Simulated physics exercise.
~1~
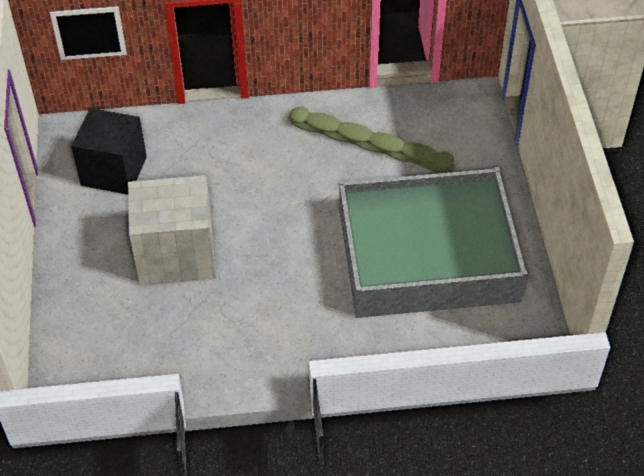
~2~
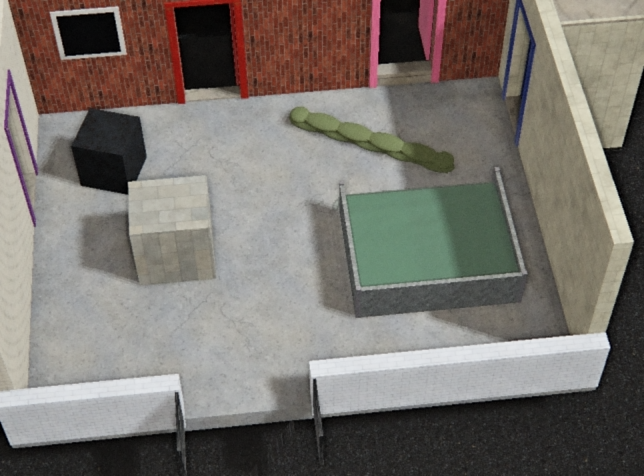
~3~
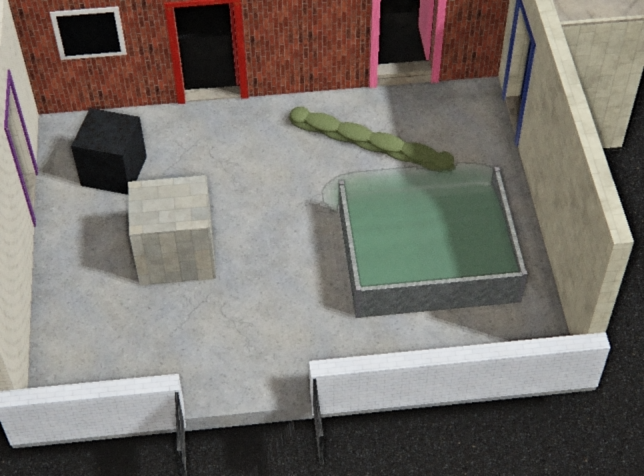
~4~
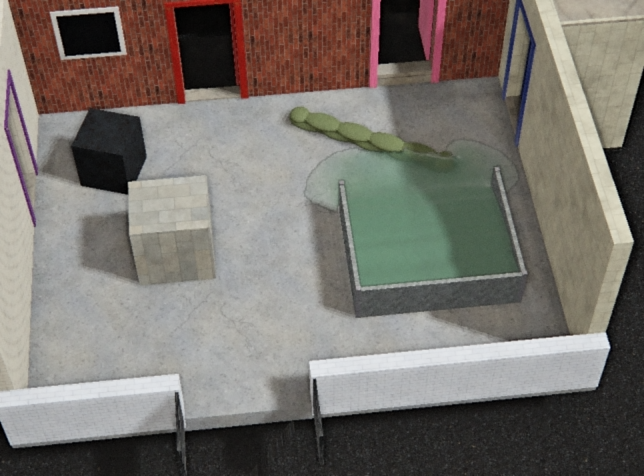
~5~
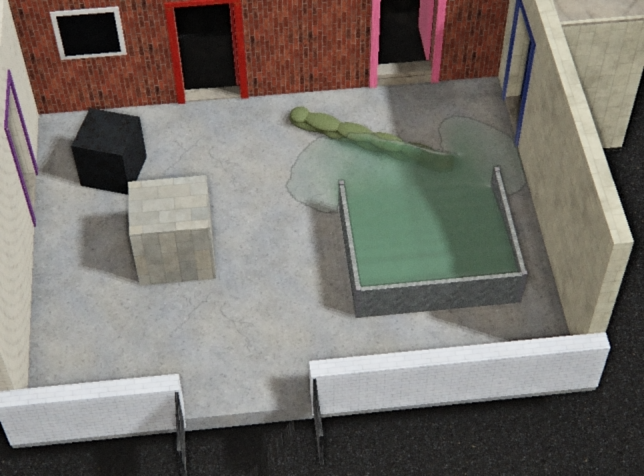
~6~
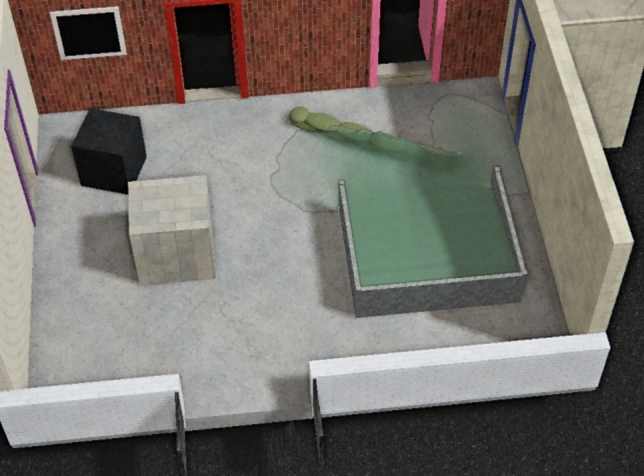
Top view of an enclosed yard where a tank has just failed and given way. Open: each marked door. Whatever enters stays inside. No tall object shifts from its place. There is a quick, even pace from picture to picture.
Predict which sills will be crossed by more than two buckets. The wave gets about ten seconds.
The blue door ends up over two buckets; the red door ends up over two buckets; the purple door ends up within two buckets; the pink door ends up within two buckets.
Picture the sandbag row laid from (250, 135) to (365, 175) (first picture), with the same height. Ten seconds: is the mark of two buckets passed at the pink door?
The pink tops the limit.
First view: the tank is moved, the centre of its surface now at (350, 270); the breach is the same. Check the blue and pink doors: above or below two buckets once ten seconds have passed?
Result - blue door ends up below, pink door ends up below.
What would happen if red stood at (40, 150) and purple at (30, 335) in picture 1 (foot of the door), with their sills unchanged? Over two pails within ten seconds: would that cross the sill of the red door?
Well, the red one simply runs past it.
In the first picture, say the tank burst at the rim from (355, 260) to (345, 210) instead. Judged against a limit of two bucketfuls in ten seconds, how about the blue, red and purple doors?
Checking each in turn: Blue falls below the cutoff, red clears the cutoff, purple clears the cutoff.
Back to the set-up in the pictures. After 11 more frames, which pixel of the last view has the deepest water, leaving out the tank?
At about (492, 77).
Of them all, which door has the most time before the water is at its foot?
My answer: The purple one.
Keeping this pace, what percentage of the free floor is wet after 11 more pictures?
Close to 40 percent, by my reckoning.
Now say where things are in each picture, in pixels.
Still water in the tank at (430, 231), in the first frame.
Water pours out on the tank's far side and has run to (339, 204), in the second frame.
The front is at (329, 190), out from the gap on the tank's far side, in the third frame.
Water pours out on the tank's far side and has run to (509, 165), in the fourth frame.
Water pours out on the tank's far side and has run to (322, 141), in the fifth frame.
The front is at (473, 103), out from the gap on the tank's far side, in the sixth frame.
A moment on, water covers 25 % of the floor; the blue door under two buckets in, the red door not reached, the purple door not reached, the pink door wet at the sill, nothing in.
Next, water covers 40 % of the floor; the blue door over two buckets in, the red door under two buckets in, the purple door not reached, the pink door wet at the sill, nothing in.
Then, water covers 55 % of the floor; the blue door over two buckets in, the red door over two buckets in, the purple door wet at the sill, nothing in, the pink door wet at the sill, nothing in.
Later, water covers 70 % of the floor; the blue door over two buckets in, the red door over two buckets in, the purple door wet at the sill, nothing in, the pink door wet at the sill, nothing in.
In the end, water covers 95 % of the floor; the blue door far over two buckets in, the red door over two buckets in, the purple door under two buckets in, the pink door wet at the sill, nothing in.
